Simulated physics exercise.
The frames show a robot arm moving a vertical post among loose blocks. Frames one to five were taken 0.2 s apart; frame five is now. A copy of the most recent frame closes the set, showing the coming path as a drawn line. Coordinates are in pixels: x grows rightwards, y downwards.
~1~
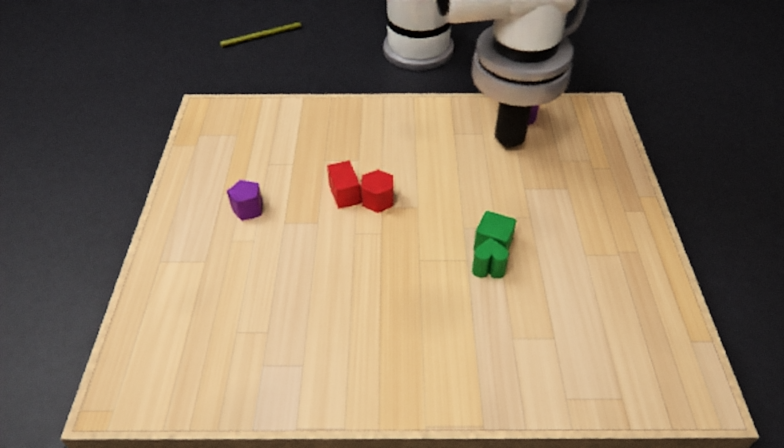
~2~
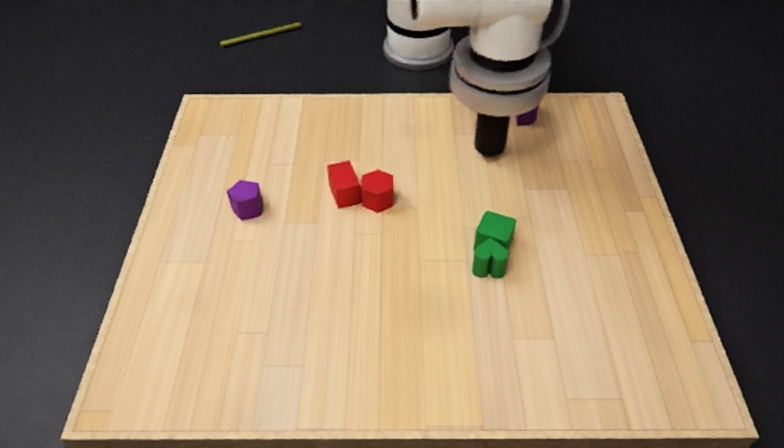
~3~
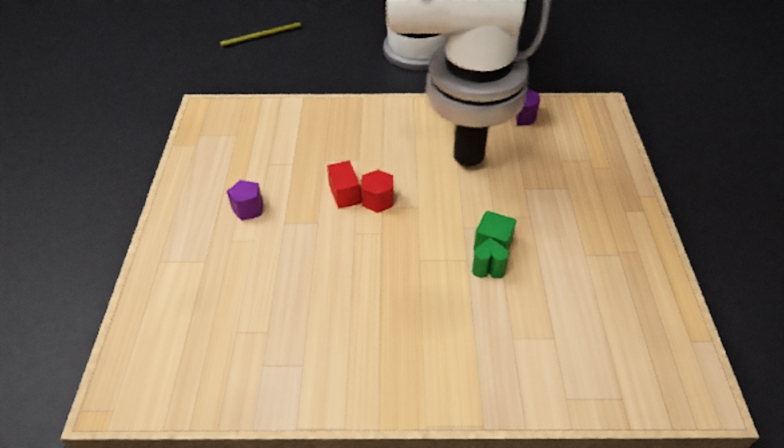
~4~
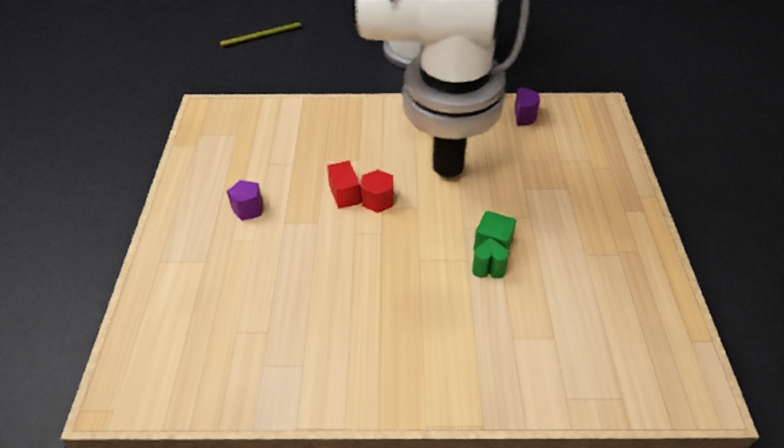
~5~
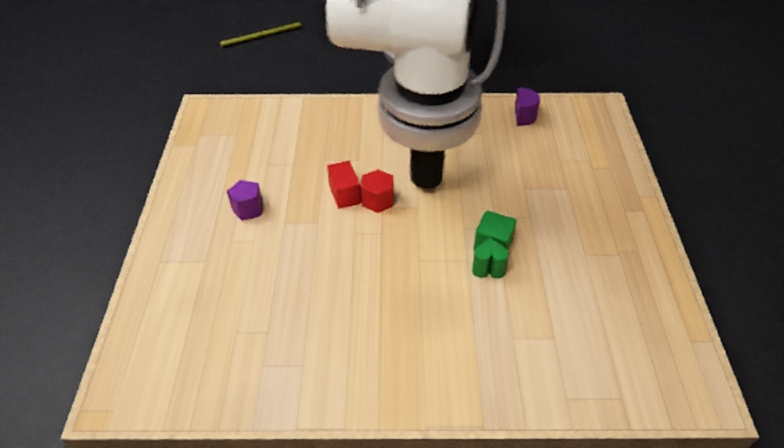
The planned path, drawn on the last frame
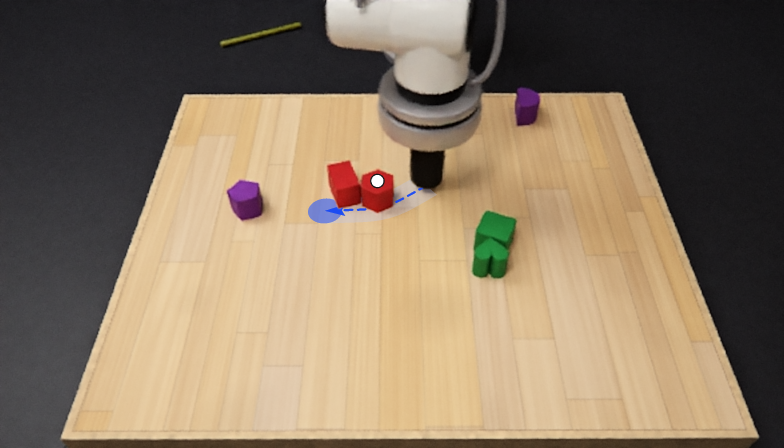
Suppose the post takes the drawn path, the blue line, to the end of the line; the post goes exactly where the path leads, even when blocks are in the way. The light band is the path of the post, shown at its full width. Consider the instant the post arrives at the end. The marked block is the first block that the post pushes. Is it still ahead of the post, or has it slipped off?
The post will still be pushing it.
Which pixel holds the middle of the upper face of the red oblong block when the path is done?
In the picture, it is at (317, 172).
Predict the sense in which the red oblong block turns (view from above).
It twists with the clock when seen from above.
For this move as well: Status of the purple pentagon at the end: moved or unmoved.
That block is not shifted.
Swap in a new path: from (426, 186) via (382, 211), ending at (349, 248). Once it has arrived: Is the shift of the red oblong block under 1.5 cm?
That would be a no.
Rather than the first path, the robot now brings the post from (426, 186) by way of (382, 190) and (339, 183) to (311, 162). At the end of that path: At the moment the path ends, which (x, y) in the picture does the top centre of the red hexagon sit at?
It will end up at (349, 193).
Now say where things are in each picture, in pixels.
In the first frame, tip of the post (510, 138), middles of tops, purple pentagon (244, 190), red oblong block (343, 175), red hexagon (377, 181).
In the second frame, post (489, 147), nothing pushed.
In the third frame, post (469, 157), nothing pushed.
In the fourth frame, post (448, 167), nothing pushed.
In the fifth frame, post (427, 179), purple pentagon (244, 190), red oblong block (343, 175), red hexagon (377, 181).
The line goes from (426, 186) by way of (398, 201) and (363, 210) to (325, 211); the dot is on the red hexagon.
On the path given first. One third of the way, post (396, 195); red oblong block (337, 175), turned 25° clockwise; red hexagon (363, 187).
Two thirds of the way, post (362, 203); red oblong block (324, 175), turned 75° clockwise; red hexagon (328, 197), turned 10° anticlockwise.
At the end, post (324, 204); purple pentagon unmoved; red oblong block (317, 172), turned 85° clockwise; red hexagon (292, 205), turned 45° anticlockwise.
